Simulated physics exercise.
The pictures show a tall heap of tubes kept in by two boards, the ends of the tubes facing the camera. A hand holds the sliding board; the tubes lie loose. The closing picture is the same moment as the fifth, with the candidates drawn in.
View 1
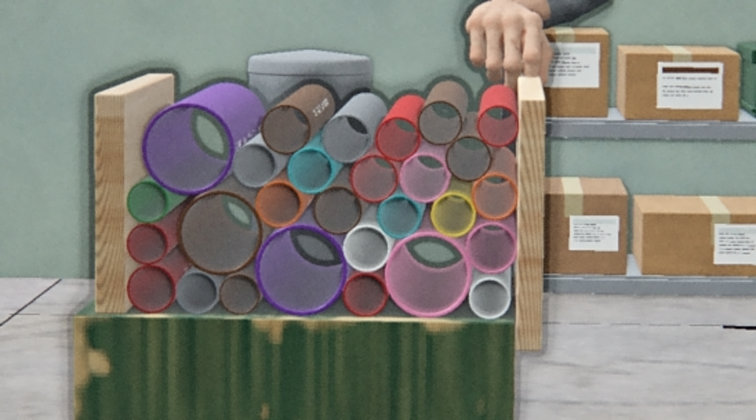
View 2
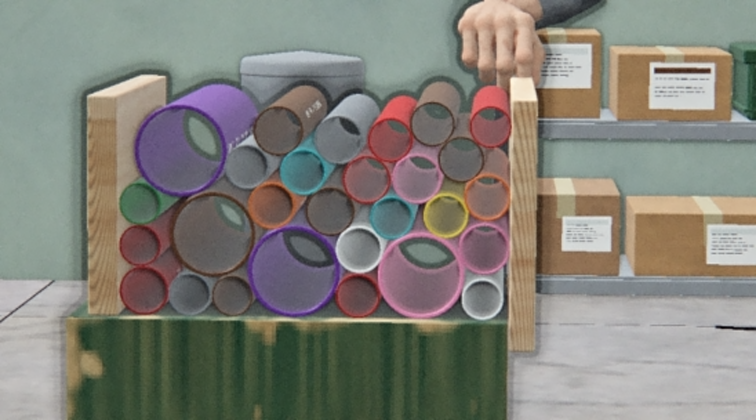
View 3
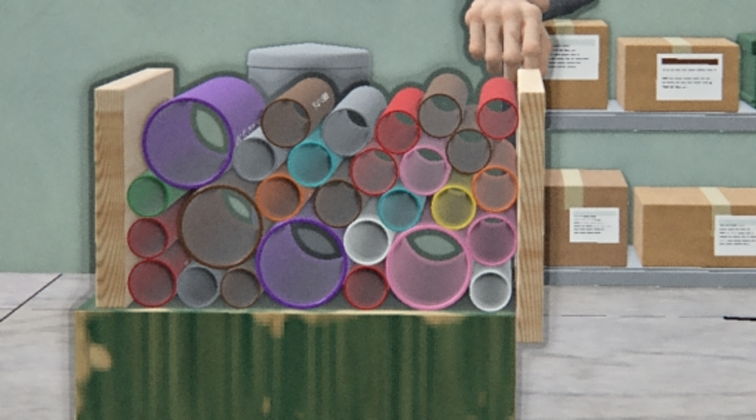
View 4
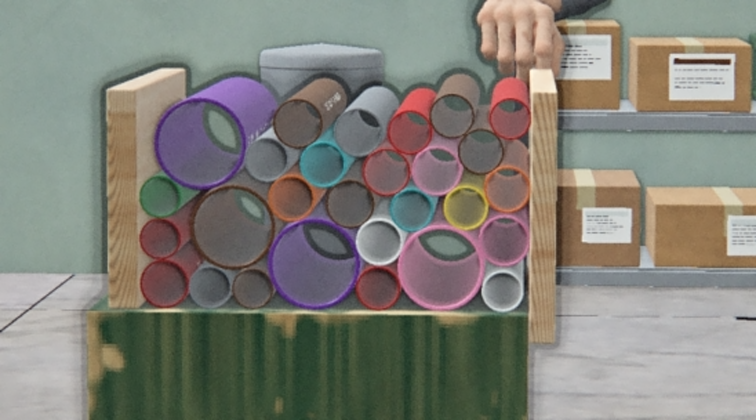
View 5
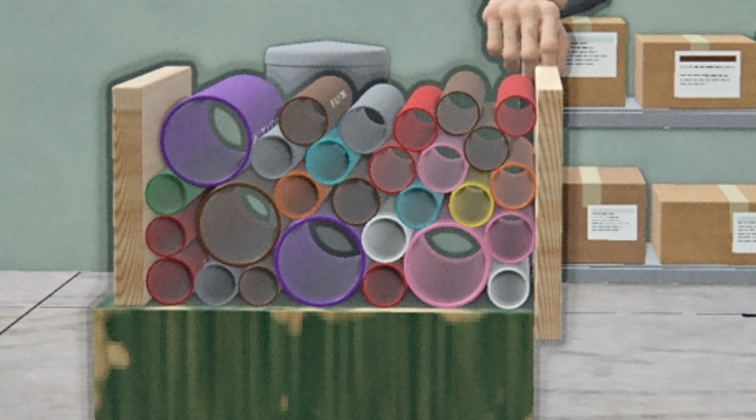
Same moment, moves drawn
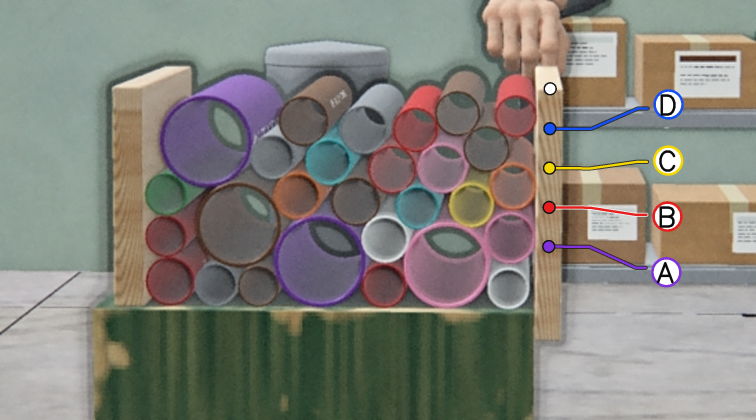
A hand stays on the right board beside stacked, colourful tubes as the view shifts slightly.
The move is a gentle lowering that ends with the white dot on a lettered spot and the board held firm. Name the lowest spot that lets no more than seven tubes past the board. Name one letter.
It can be let down to A.
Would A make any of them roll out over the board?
Yes.
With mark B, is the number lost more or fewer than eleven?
At B, fewer than eleven.
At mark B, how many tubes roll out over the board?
At B the number is one.
On the marked copy, A at (549, 247); B at (549, 207); C at (549, 168); D at (550, 128); the white dot at (550, 89).
Taking A. A third of the way, top of the board (537, 164).
Two thirds of the way, top of the board (536, 245).
When it is over, top of the board (536, 245), about four out over the board.
As for the rest, B one out over the board; C none out over the board; D none out over the board.
